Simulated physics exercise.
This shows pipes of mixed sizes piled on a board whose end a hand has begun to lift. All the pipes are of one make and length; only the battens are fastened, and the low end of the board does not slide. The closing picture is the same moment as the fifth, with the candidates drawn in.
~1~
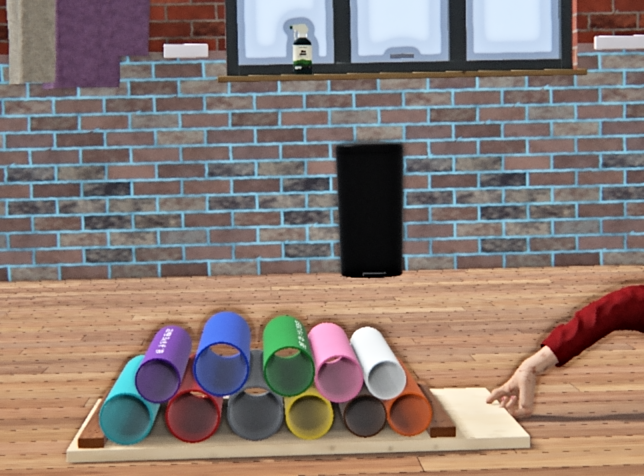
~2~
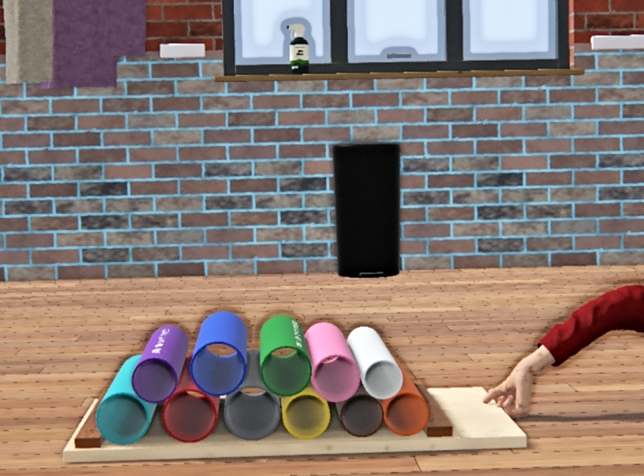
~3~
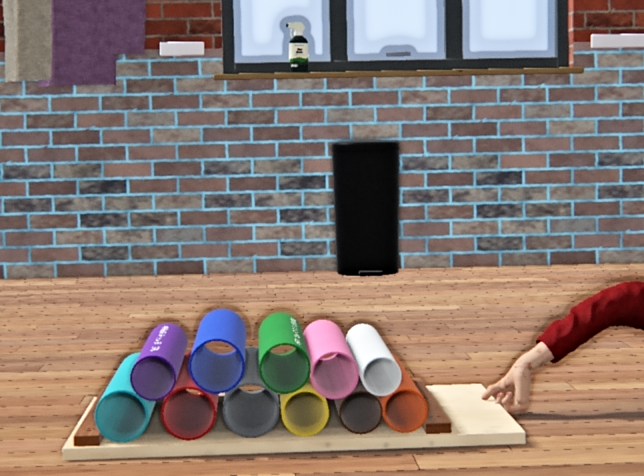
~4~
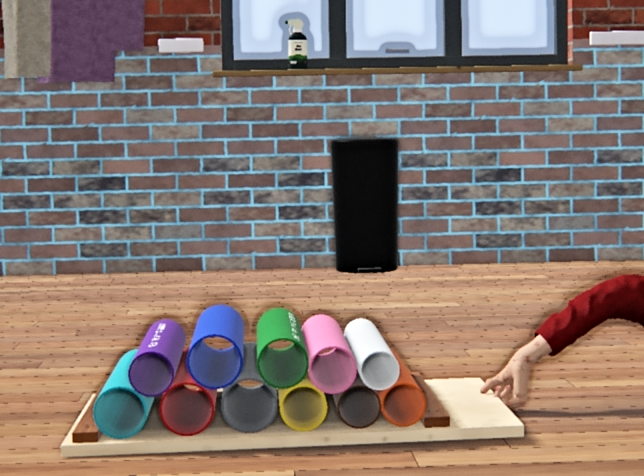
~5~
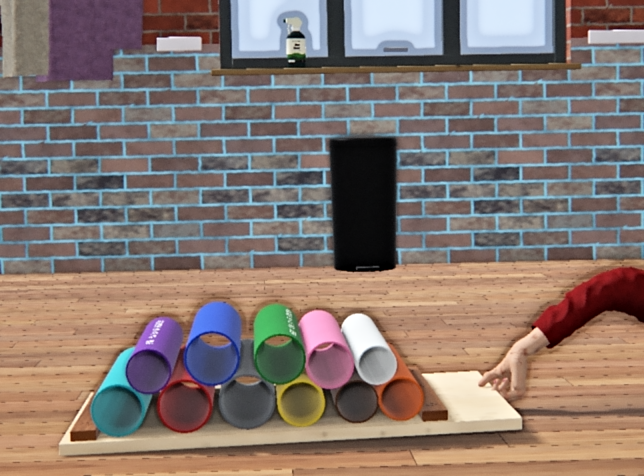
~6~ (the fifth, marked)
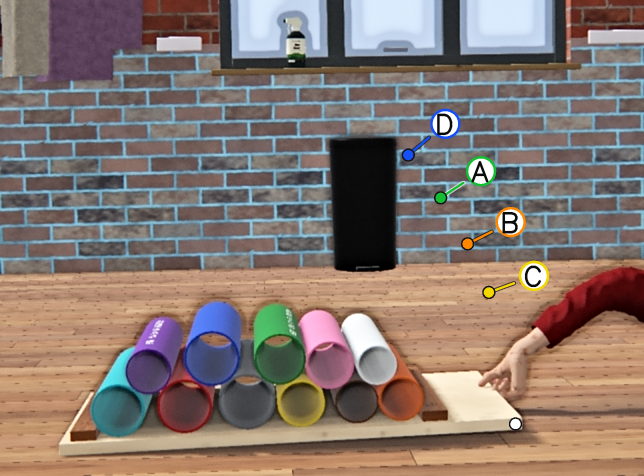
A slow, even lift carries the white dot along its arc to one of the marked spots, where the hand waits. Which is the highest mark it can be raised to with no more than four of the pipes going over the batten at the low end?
The last mark within the limit is B.
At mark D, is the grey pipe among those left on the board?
The grey pipe: No.
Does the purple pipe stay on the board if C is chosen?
The purple pipe: Yes.
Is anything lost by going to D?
Yes.
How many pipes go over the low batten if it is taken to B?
With B, none.
On the marked copy, A at (441, 198); B at (467, 244); C at (489, 292); D at (408, 155); the white dot at (515, 424).
With B. Early on, board at 16°.
Further on, board at 25°.
At the end, board at 25°, none over the low batten.
As for the rest, A eleven over the low batten; C none over the low batten; D eleven over the low batten.
